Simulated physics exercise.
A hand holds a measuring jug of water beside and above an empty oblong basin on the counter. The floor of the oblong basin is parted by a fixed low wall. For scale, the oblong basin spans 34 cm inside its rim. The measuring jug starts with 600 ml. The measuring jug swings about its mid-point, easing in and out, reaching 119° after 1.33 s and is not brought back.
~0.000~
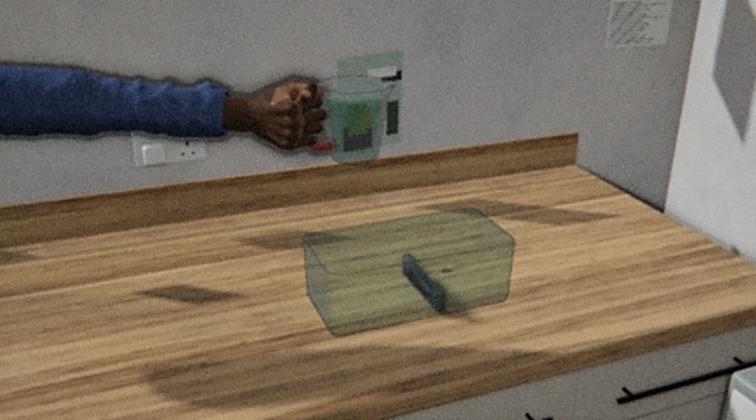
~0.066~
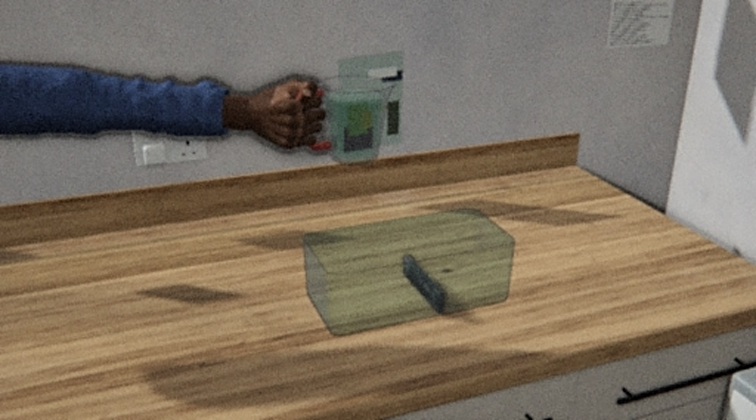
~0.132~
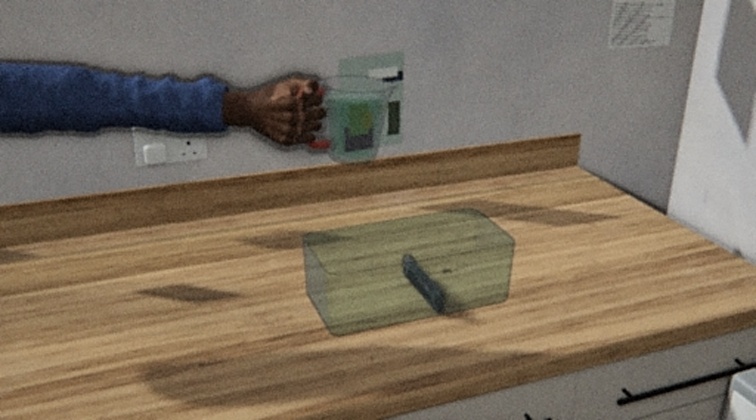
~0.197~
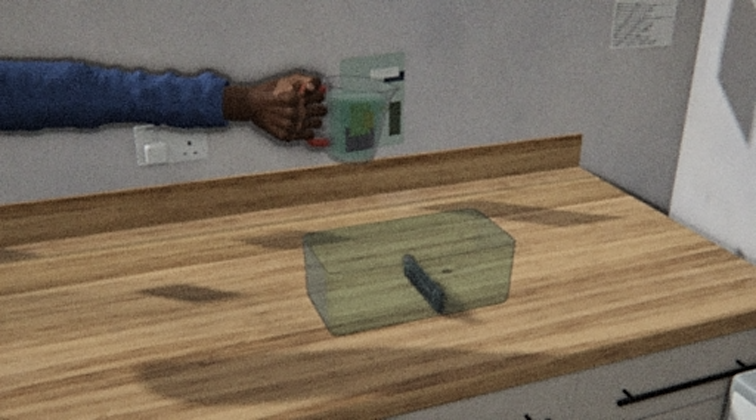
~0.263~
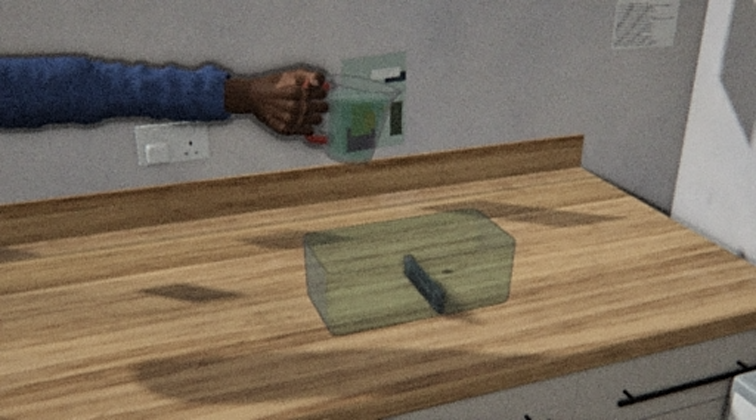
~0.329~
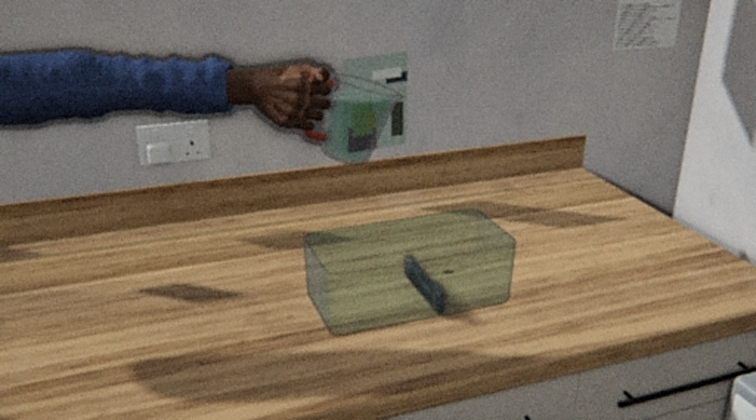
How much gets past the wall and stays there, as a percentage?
Roughly 78 per cent is past the wall.
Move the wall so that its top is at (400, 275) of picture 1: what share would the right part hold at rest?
Then about 90 per cent.
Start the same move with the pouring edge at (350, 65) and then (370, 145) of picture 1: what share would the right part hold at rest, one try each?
In turn about 5 and 5 per cent.
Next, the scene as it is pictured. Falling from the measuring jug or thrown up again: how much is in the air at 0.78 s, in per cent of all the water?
About 26 per cent.
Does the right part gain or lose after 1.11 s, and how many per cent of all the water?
The share moves up, by some 10 per cent.
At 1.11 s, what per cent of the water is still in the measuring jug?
Near 7 in a hundred.
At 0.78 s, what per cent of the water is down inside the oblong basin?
Some 10 per cent.
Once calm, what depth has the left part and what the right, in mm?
Left about 4 mm, right about 24 mm.
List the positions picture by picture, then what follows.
In the first frame, it leans 0°; its right rim is at (396, 81); the water meets the walls at (323, 98) and (384, 92); the oblong basin's rim runs from (315, 255) to (496, 225); the wall's top is at (424, 274).
In the second frame, it leans 1°; its right rim is at (396, 82); the water meets the walls at (323, 97) and (384, 92).
In the third frame, it leans 3°; its right rim is at (397, 83); the water meets the walls at (323, 96) and (385, 93).
In the fourth frame, it leans 6°; its right rim is at (399, 86); the water meets the walls at (325, 97) and (386, 93).
In the fifth frame, it leans 11°; its right rim is at (402, 90); the water meets the walls at (327, 98) and (390, 93).
In the sixth frame, it leans 17°; its right rim is at (404, 95); the water meets the walls at (329, 98) and (396, 93).
Then, 0.78 s in, the tilt is 75° and 64 per cent is still to pour, 0 is left of the wall and 9 right of it.
Then, 1.11 s in, the tilt is 111° and 7 per cent is still to pour, 5 is left of the wall and 68 right of it.
Then, 1.46 s in, the tilt is 119° and 0 per cent is still to pour, 19 is left of the wall and 78 right of it.
Then, 1.83 s in, the tilt is 119° and 0 per cent is still to pour, 20 is left of the wall and 78 right of it.
Finally, 20 per cent lies left of the wall, 78 right of it and 2 outside.
